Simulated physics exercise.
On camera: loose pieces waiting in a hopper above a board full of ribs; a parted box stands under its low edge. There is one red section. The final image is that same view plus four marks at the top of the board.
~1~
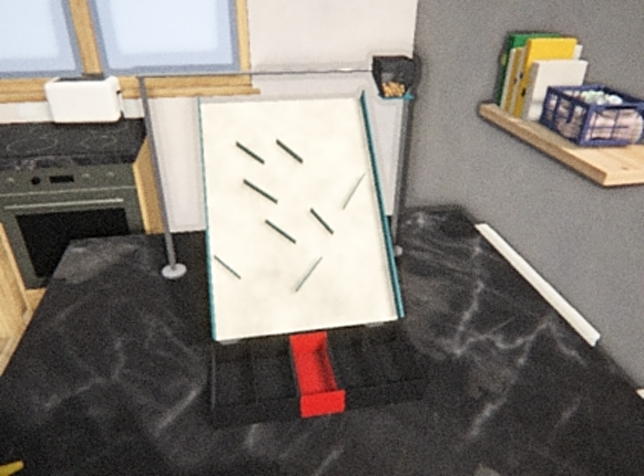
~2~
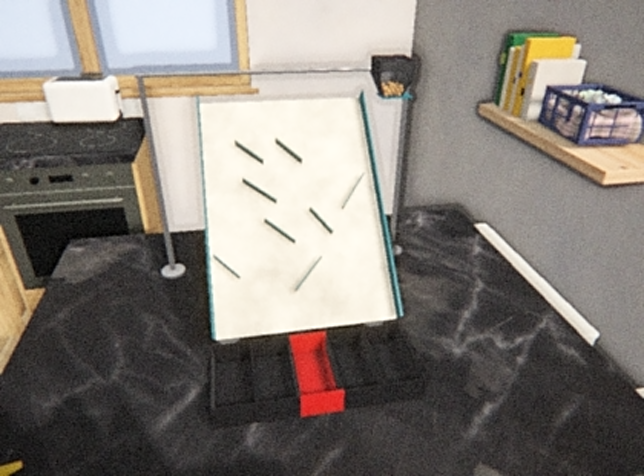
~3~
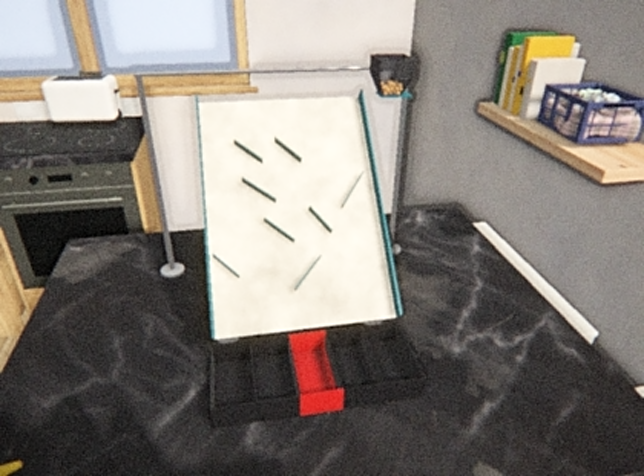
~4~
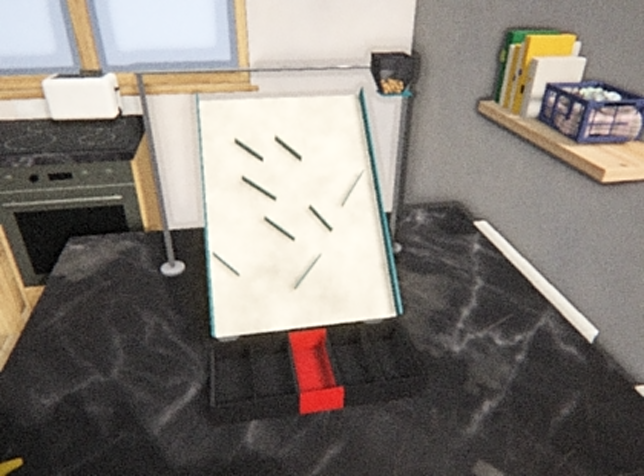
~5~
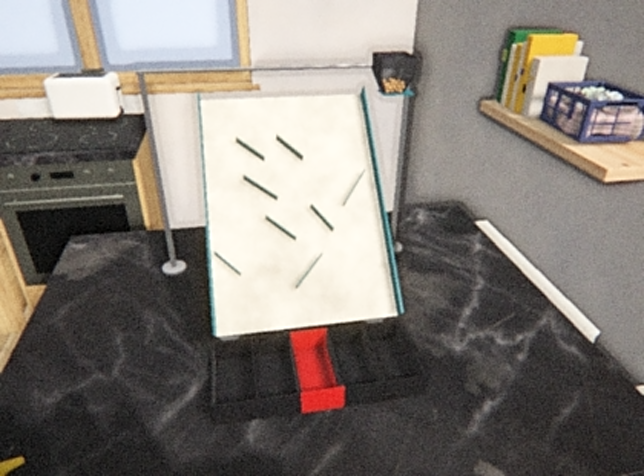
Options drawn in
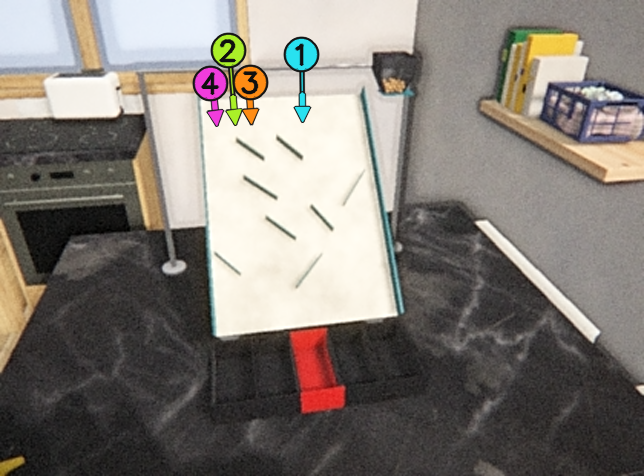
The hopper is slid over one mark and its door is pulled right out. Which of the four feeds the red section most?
The answer is mark 4.
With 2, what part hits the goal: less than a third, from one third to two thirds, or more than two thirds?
Mark 2 gives less than a third.
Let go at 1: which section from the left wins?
It is the fifth one.
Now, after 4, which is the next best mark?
It is 2.
On the marked copy, mark 1 meets the board at (302, 116); mark 2 meets the board at (234, 119); mark 3 meets the board at (251, 118); mark 4 meets the board at (216, 120).
With 1, none at all in the red section, close to two thirds in other sections, close to a third outside the box.
With 2, a small share in the red section, close to half in other sections, close to a third outside the box.
With 3, none at all in the red section, the bulk in other sections, close to a quarter outside the box.
With 4, close to a third in the red section, close to a third in other sections, close to a quarter outside the box.
